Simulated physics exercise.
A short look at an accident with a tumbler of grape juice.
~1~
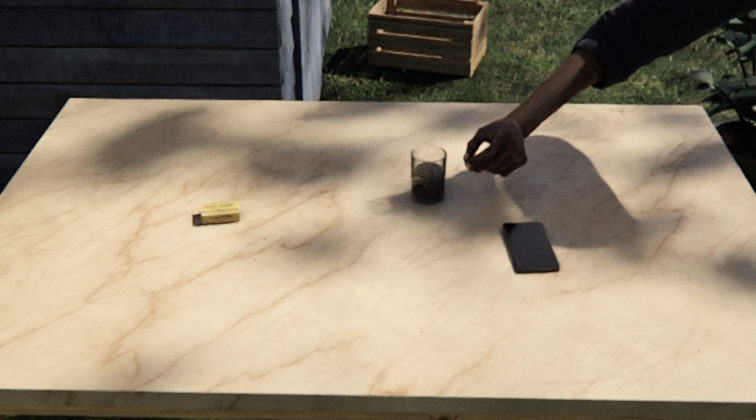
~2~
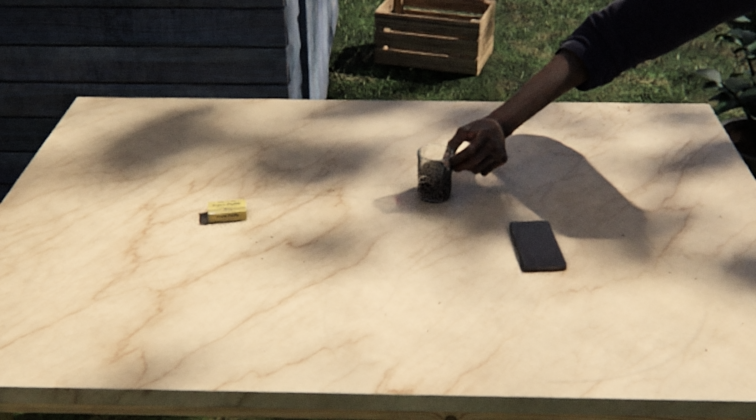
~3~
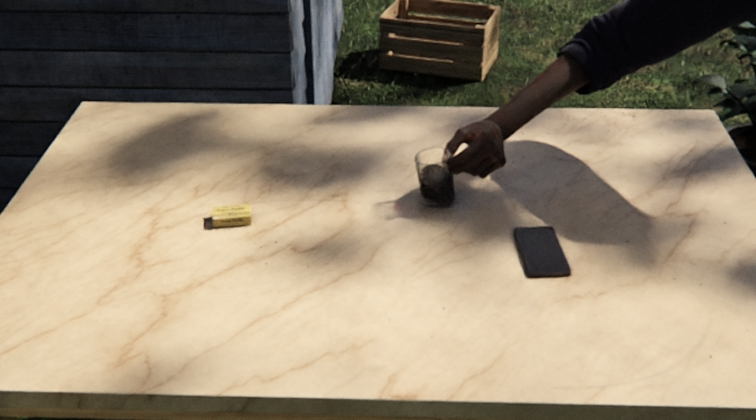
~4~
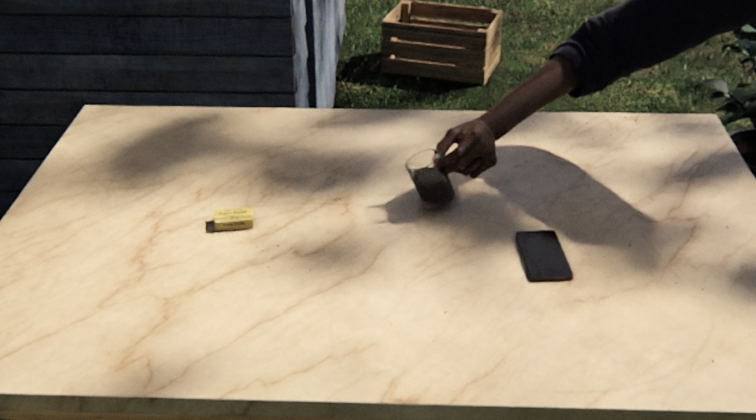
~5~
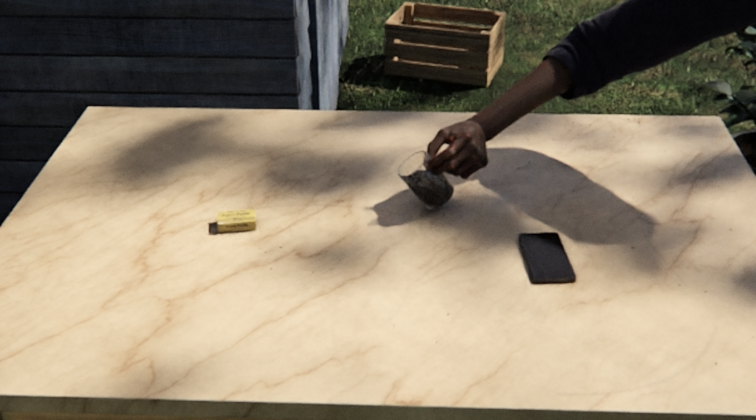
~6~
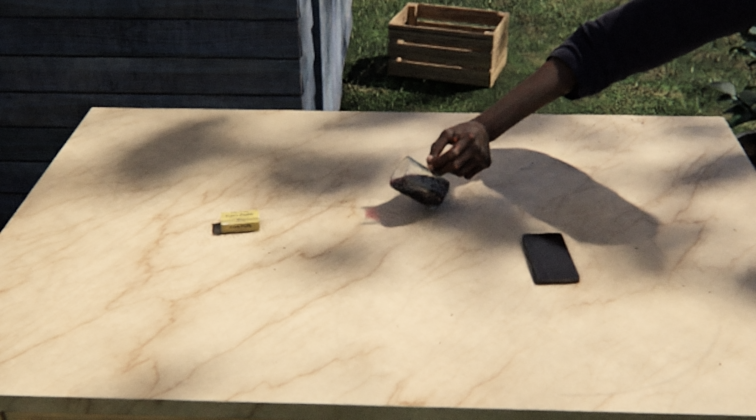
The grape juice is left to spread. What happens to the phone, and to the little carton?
The phone remains untouched; the little carton ends up in the puddle.
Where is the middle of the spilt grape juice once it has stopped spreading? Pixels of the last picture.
Close to (261, 213).
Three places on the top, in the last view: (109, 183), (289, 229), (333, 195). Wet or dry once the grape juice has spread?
In turn: Clear of it, reached, soaked.
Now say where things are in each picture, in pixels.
In the first frame, it stands upright; tumbler (428, 173) about half full; phone (531, 244); little carton (220, 208).
In the second frame, pushed off balance; tumbler about half full, surface at (435, 172).
In the third frame, pushed off balance; tumbler (436, 176) about half full; little carton (231, 211).
In the fourth frame, pushed off balance; tumbler (430, 178) tipped 20°; phone (544, 253).
In the fifth frame, pushed off balance; tumbler (426, 180) tipped 35°.
In the sixth frame, it is falling; tumbler (419, 183) tipped 55°; phone (551, 255); little carton (240, 217).
Shortly, the puddle covers about as much as a plate; the phone is still dry; the little carton is soaking at its edge.
Then, the puddle covers about as much as a tray; the phone is still dry; the little carton is soaking at its edge.
At the finish, the puddle covers about as much as a tray; the phone is still dry; the little carton is soaking at its edge.
